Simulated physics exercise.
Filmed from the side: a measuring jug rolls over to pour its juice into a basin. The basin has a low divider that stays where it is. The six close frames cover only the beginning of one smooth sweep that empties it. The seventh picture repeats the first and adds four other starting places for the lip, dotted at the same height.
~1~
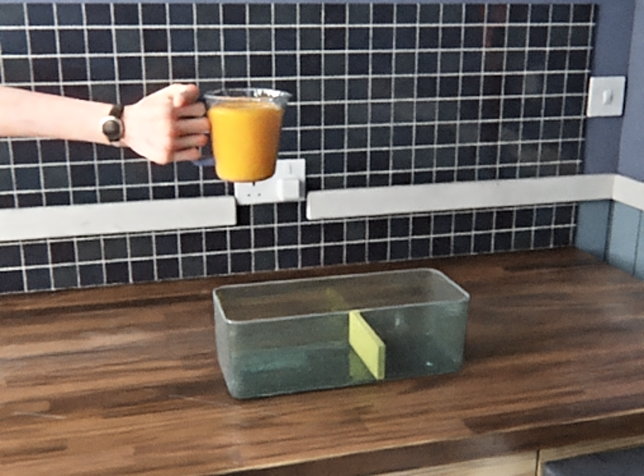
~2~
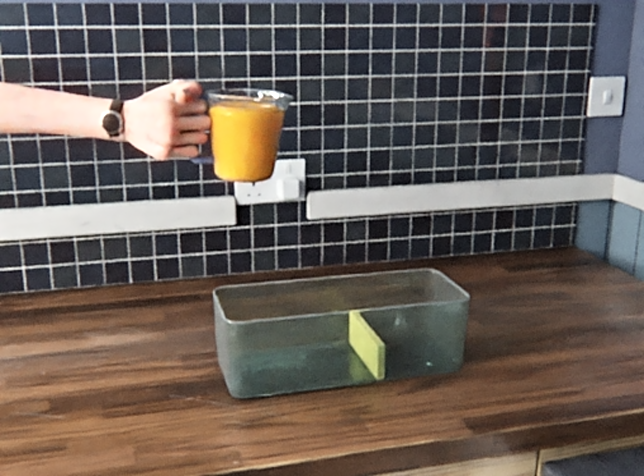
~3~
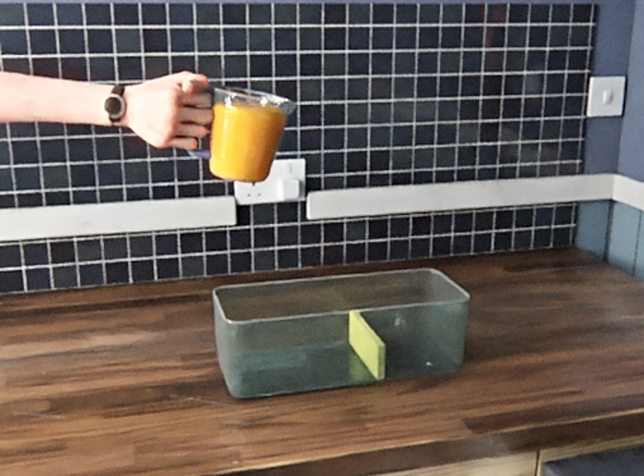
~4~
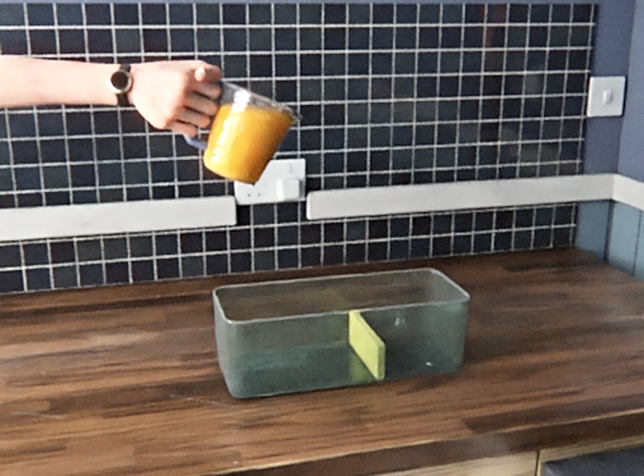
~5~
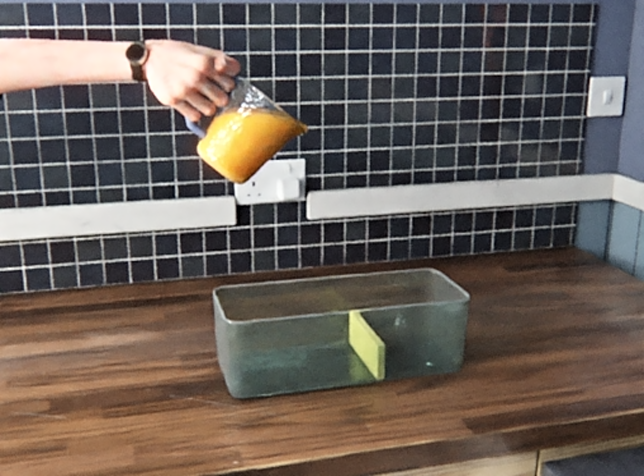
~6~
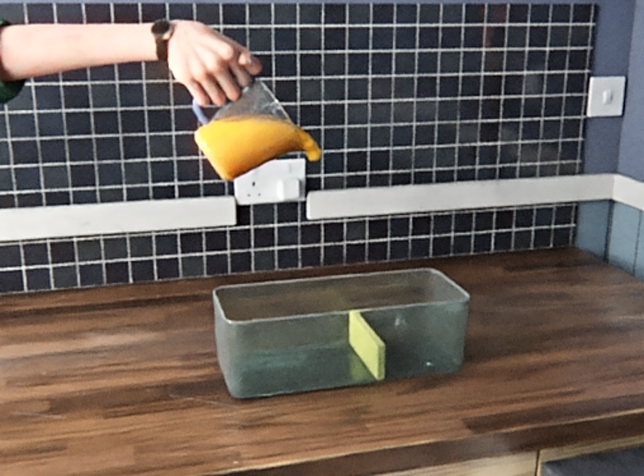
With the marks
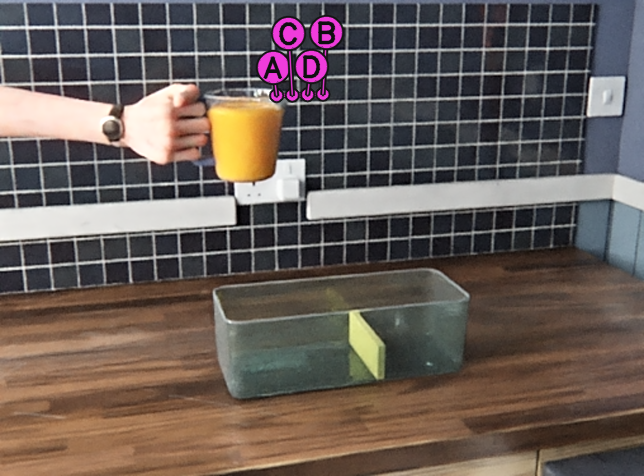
A hand tilting a clear jug of orange juice rightward above a divided glass basin, juice starting over the lip.
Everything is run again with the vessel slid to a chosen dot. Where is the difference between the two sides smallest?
Go for B.
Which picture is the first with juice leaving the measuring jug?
In picture 5.
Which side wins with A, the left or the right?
The left side.
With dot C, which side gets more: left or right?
More ends on the left.
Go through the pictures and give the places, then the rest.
Upright, lip at (290, 95); basin from (229, 397) to (462, 368); top of the wall at (366, 327); nothing has left yet.
Tipped about 3°, lip at (292, 97); nothing has left yet.
Tipped about 11°, lip at (297, 104); nothing has left yet.
Tipped about 24°, lip at (301, 116); nothing has left yet.
Tipped about 40°, lip at (304, 132); juice is over the lip, down to (304, 132).
Tipped about 58°, lip at (301, 150); juice is over the lip, down to (311, 158).
On the marked copy, A at (276, 95); B at (322, 94); C at (292, 95); D at (307, 94).
With A, about 84 % ends left of the wall and 6 % right of it; 9 % is lost outside.
With B, about 52 % ends left of the wall and 41 % right of it; 7 % is lost outside.
With C, about 80 % ends left of the wall and 9 % right of it; 11 % is lost outside.
With D, about 67 % ends left of the wall and 22 % right of it; 11 % is lost outside.
